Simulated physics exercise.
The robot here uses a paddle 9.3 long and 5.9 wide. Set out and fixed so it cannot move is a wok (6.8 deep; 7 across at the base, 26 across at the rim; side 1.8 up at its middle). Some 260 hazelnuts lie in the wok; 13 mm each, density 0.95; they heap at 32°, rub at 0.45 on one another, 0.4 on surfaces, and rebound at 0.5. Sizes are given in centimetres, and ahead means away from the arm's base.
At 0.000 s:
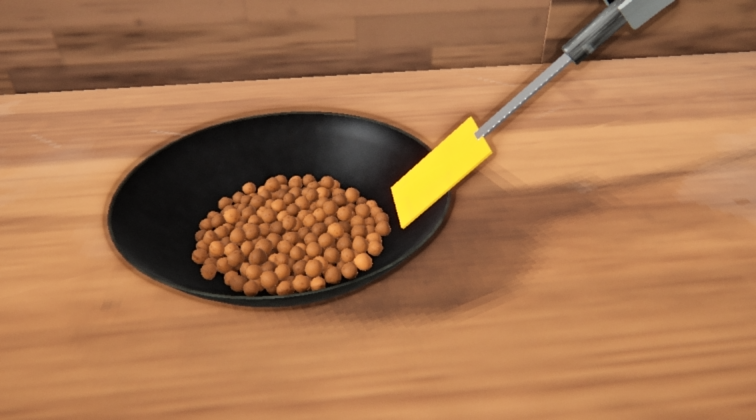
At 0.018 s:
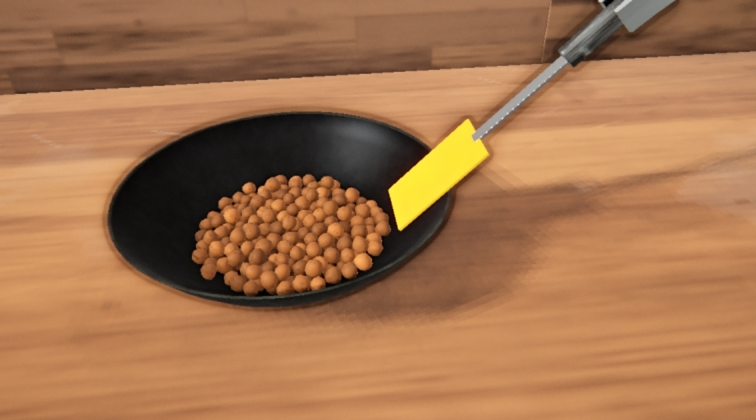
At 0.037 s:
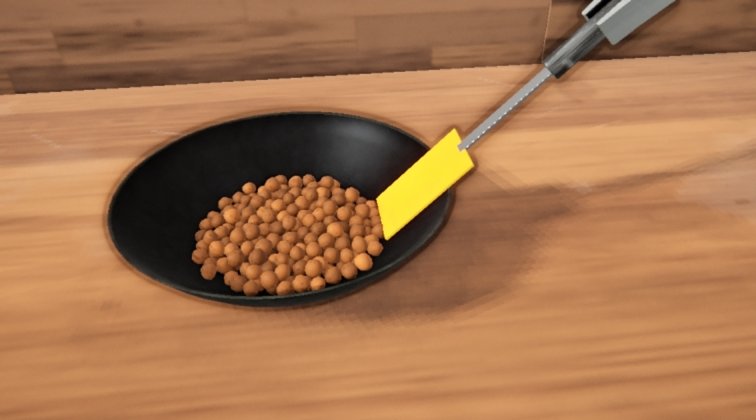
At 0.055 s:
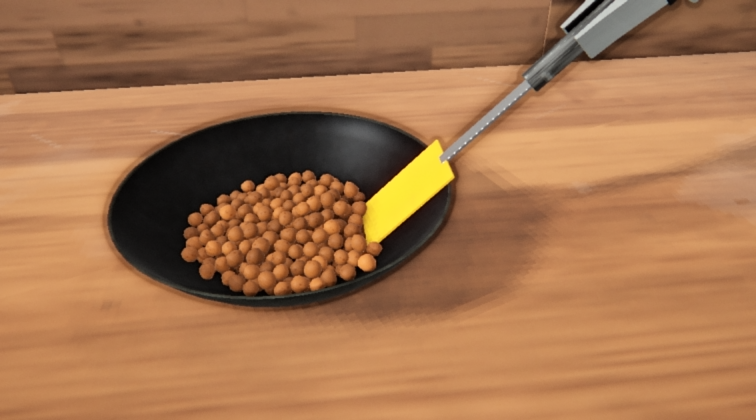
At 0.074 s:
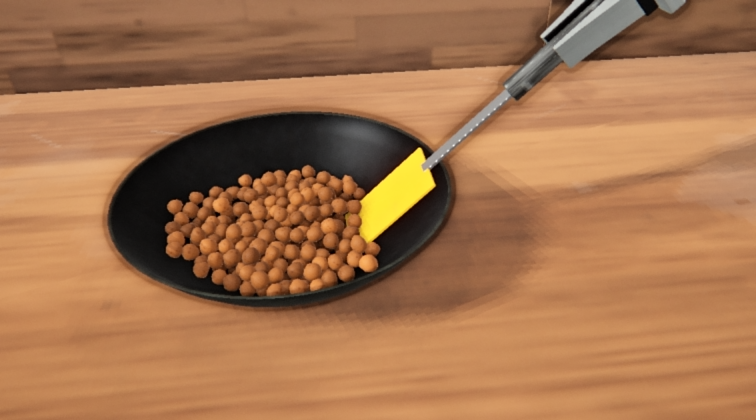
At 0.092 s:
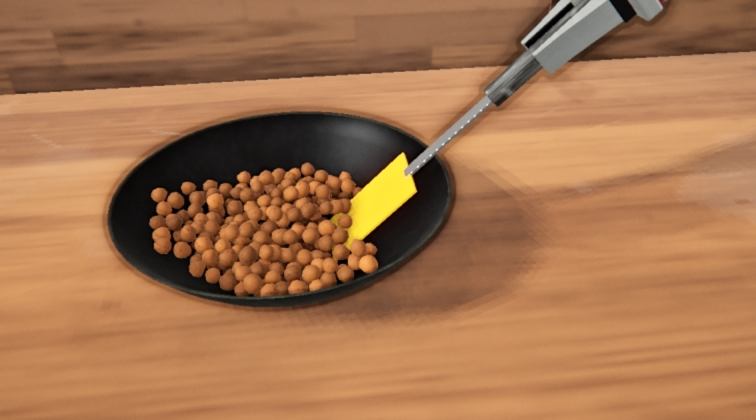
A yellow paddle on a robot arm moves down-left into a black wok, pushing hazelnuts leftward.
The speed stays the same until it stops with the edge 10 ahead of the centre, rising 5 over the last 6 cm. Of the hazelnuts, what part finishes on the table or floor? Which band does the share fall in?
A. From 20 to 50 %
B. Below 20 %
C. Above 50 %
Option A: From 20 to 50 %.
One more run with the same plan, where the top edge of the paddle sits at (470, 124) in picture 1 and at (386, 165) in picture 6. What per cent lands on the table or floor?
Around 30 per cent finishes there.
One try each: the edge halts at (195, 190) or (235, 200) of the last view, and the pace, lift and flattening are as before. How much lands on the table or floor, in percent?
The two tries give near 15 and near 5 in a hundred.
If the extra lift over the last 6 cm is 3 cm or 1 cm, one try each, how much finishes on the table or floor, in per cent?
I'd put it near 30 in a hundred, then near 35 in a hundred.
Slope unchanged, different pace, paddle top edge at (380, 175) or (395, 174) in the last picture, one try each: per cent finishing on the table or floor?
Close to 35 per cent in the first try and close to 35 per cent in the second.
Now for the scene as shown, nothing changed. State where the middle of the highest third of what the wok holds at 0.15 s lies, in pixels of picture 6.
Roughly pixel (208, 218).
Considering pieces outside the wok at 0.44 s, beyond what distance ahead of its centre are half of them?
I'd put it at some 24 centimetres.
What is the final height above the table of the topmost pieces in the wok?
About 6.0 cm above the table.
By 0.15 s, sloping 44°, highest piece 8 above the table; 262 in the wok.
By 0.21 s, sloping 44°, highest piece 8 above the table; 261 in the wok, 1 on the blade or in flight.
By 0.44 s, sloping 44°, highest piece 17 above the table; 192 in the wok, 25 on the table or floor, 45 on the blade or in flight.
By 1.49 s, sloping 44°, highest piece 6 above the table; 192 in the wok, 70 on the table or floor.
Final count, 192 in the wok, 70 on the table or floor. That is 27 % on the table or floor.
